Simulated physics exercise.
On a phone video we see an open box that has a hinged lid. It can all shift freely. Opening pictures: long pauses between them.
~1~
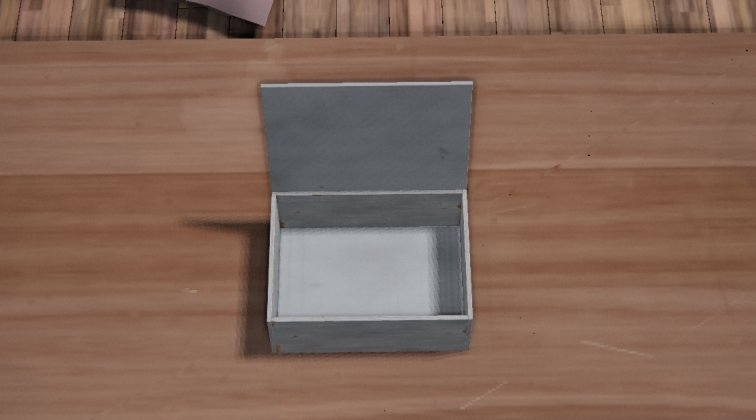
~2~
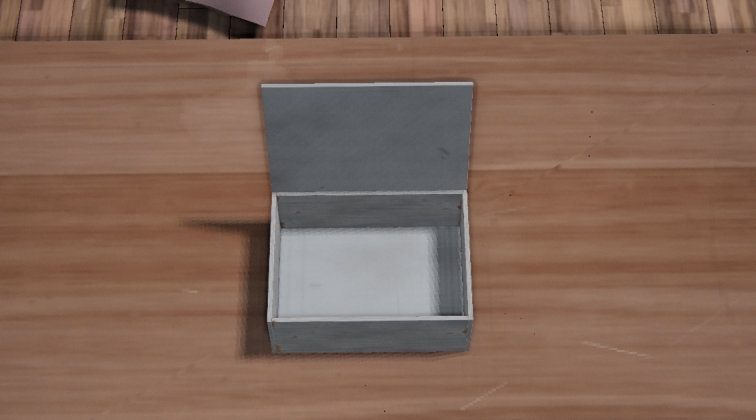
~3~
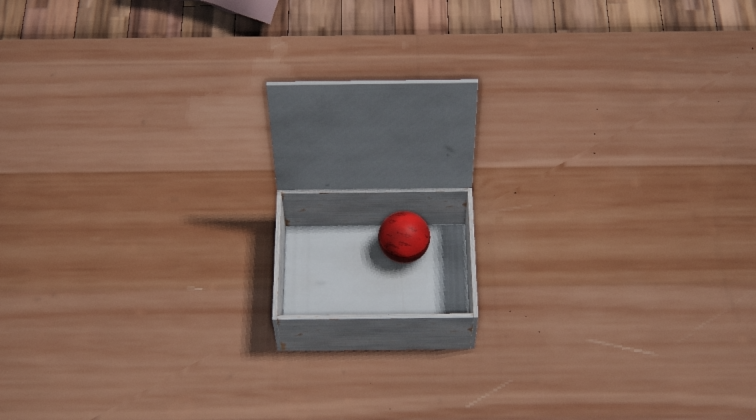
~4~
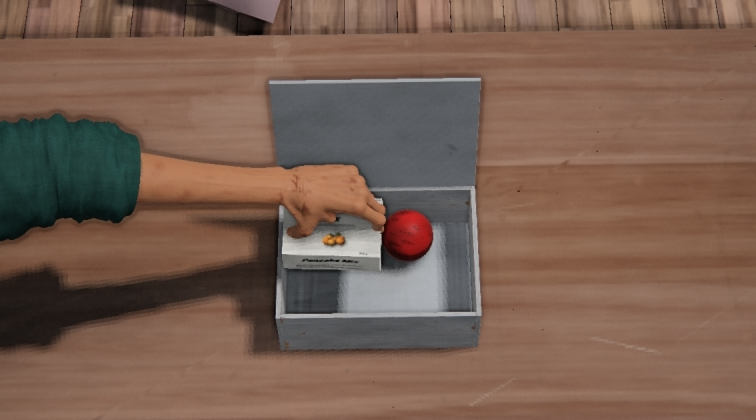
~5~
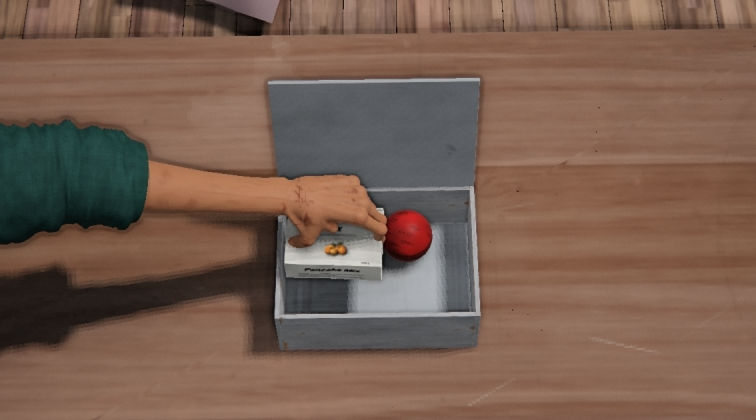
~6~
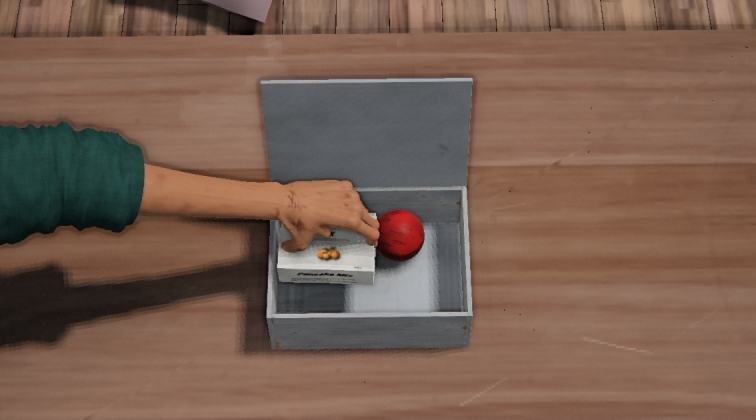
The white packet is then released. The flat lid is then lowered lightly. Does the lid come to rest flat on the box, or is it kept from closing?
The lid comes to rest flat.
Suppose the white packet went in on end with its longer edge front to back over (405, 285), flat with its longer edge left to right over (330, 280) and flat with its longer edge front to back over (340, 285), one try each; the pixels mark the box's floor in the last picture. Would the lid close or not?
Attempt one, it is left gaping; attempt two, it settles down; attempt three, it settles down.
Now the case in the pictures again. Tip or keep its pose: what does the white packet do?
It stays as placed.
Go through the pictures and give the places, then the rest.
In the first frame, the last thing is not in view yet.
In the second frame, the last thing is not in view yet.
In the third frame, the last thing is not in view yet; red ball (404, 237).
The fourth frame shows on its way; white packet (333, 233); red ball (407, 236).
The fifth frame shows on its way; white packet (335, 243); red ball (406, 236).
The sixth frame shows put in, still held; white packet (328, 247); red ball (399, 236).
Then, 0.70 s after the last picture, white packet slid a little near (329, 266); red ball rolled a little.
Then, 1.60 s after the last picture, lid 57° above the rim; white packet slid a little near (329, 266); red ball rolled about its own width.
Then, 1.90 s after the last picture, lid 20° above the rim; white packet slid a little near (329, 266); red ball rolled about its own width.
At rest, lid shut; moved from the start, white packet and red ball. Seen from the same camera at the end, white packet near (329, 266).
